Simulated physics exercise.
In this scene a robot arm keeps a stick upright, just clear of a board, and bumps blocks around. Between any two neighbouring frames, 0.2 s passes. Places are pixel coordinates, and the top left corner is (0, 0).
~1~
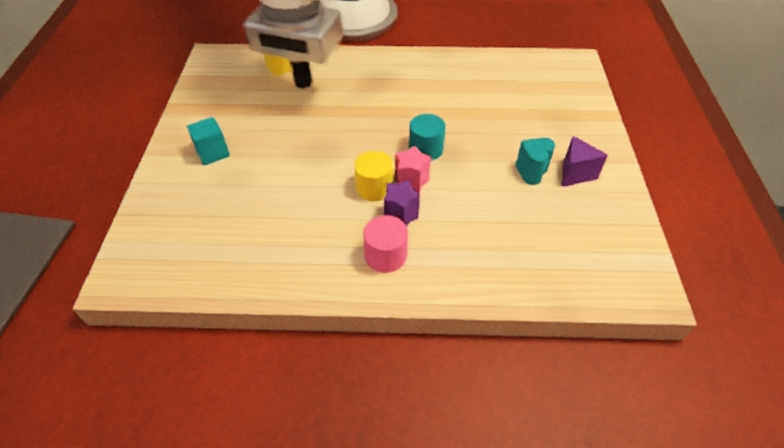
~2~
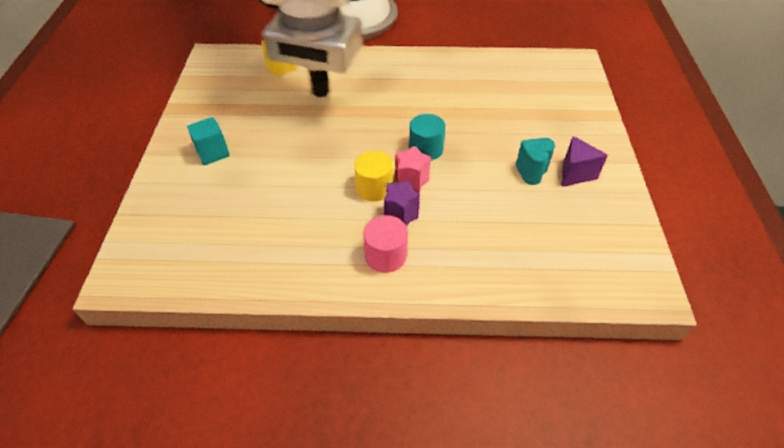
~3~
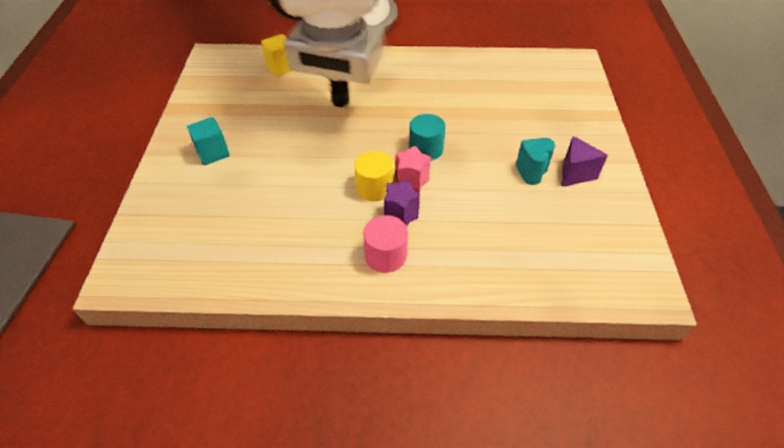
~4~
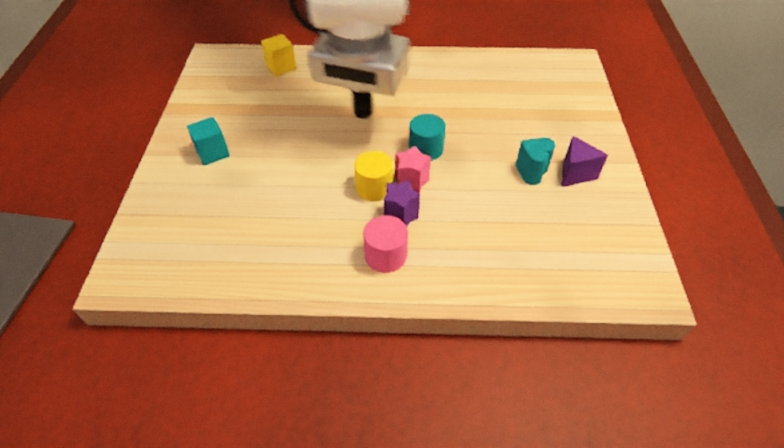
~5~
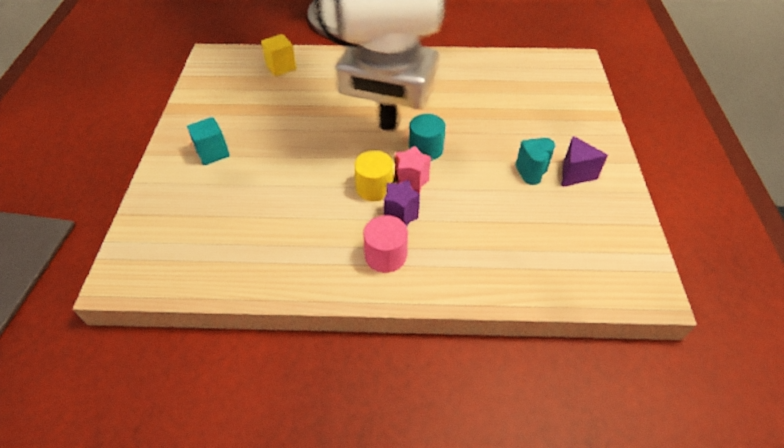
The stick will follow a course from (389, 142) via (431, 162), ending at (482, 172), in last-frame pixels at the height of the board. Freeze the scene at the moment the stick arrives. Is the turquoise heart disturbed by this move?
That block stands still.
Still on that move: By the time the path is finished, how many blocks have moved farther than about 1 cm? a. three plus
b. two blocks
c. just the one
Answer: C.
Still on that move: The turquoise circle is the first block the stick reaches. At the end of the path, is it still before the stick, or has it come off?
When the path is over, you would find the turquoise circle off to the side or behind the stick.
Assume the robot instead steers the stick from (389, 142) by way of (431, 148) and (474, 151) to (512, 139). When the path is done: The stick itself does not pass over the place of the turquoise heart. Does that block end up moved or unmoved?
Here's my answer: The turquoise heart gets displaced.
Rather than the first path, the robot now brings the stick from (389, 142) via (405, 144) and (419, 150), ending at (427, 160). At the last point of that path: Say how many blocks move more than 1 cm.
One gets moved.
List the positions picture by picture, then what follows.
In the first frame, lower end of the stick at (304, 84), tops of blocks, turquoise circle at (428, 125), turquoise heart at (539, 148).
In the second frame, stick at (321, 92), blocks as before.
In the third frame, stick at (341, 102), blocks as before.
In the fourth frame, stick at (363, 113), blocks as before.
In the fifth frame, stick at (388, 126), turquoise circle at (428, 125), turquoise heart at (539, 148).
What follows on the original path. One third of the way, stick at (417, 140); turquoise circle at (445, 127).
Two thirds of the way, stick at (450, 150); turquoise circle at (468, 127).
At the end, stick at (485, 156); turquoise circle at (476, 126); turquoise heart not moved.
